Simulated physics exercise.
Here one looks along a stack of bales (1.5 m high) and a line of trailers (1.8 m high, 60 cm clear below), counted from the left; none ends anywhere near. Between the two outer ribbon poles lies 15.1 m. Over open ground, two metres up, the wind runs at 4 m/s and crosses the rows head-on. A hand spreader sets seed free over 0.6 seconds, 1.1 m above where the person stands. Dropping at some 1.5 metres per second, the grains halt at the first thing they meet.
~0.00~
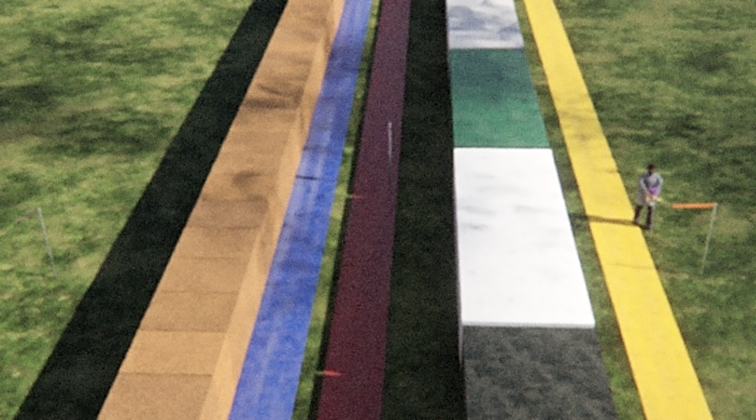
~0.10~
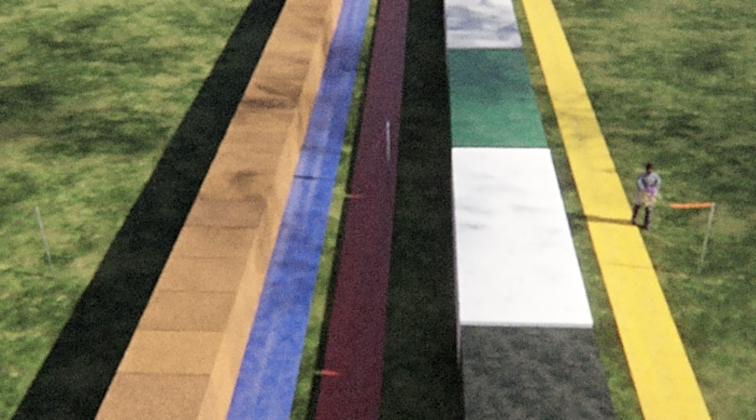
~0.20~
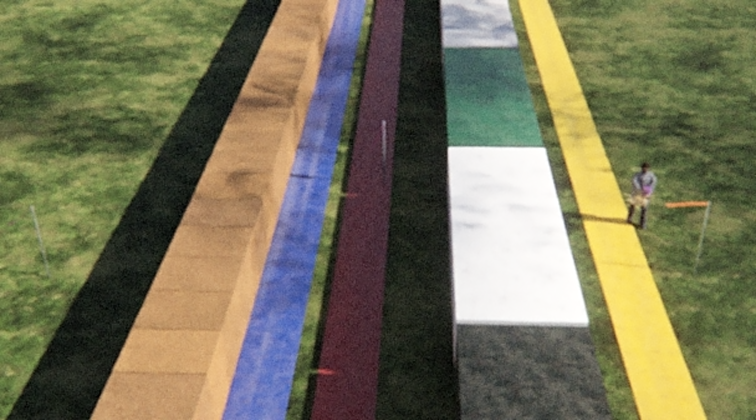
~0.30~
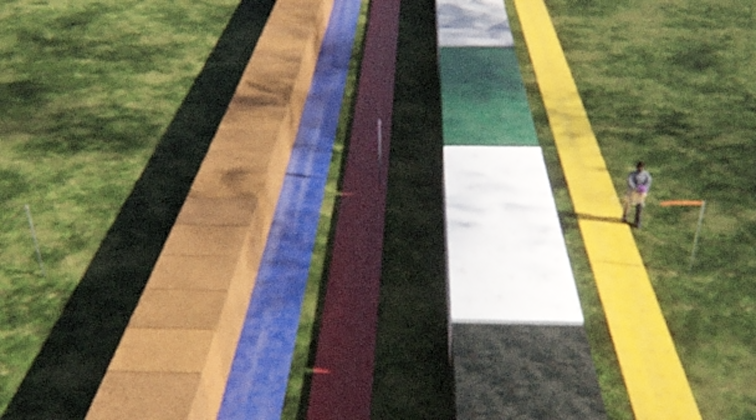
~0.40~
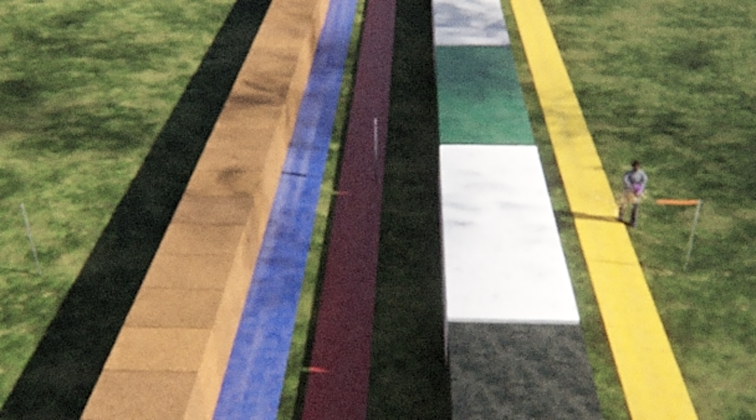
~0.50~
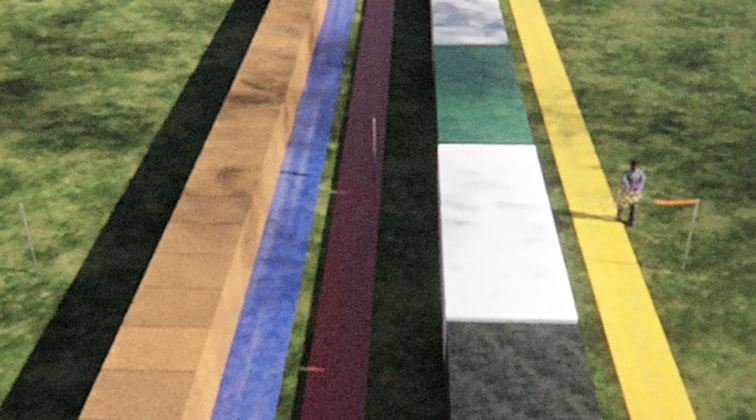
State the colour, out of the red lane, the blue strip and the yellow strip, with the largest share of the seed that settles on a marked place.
The colour is yellow.
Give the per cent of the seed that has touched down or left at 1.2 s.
Estimate: Some 50 percent.
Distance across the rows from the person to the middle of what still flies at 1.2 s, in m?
Reading: Near 1.5 m.
After 1.2 s, 0 % lies on the red lane, 0 % on the blue strip and 25 % on the yellow strip; 50 % has touched down or left; the middle of what still flies is 0.4 m above the low ground, near (577, 220).
After 2.0 s, 0 % lies on the red lane, 0 % on the blue strip and 34 % on the yellow strip; 98 % has touched down or left.
After 3.5 s, 0 % lies on the red lane, 0 % on the blue strip and 34 % on the yellow strip; 100 % has touched down or left.
After 8.0 s, 0 % lies on the red lane, 0 % on the blue strip and 34 % on the yellow strip; 100 % has touched down or left.
After 45.0 s, 0 % lies on the red lane, 0 % on the blue strip and 34 % on the yellow strip; 100 % has touched down or left.
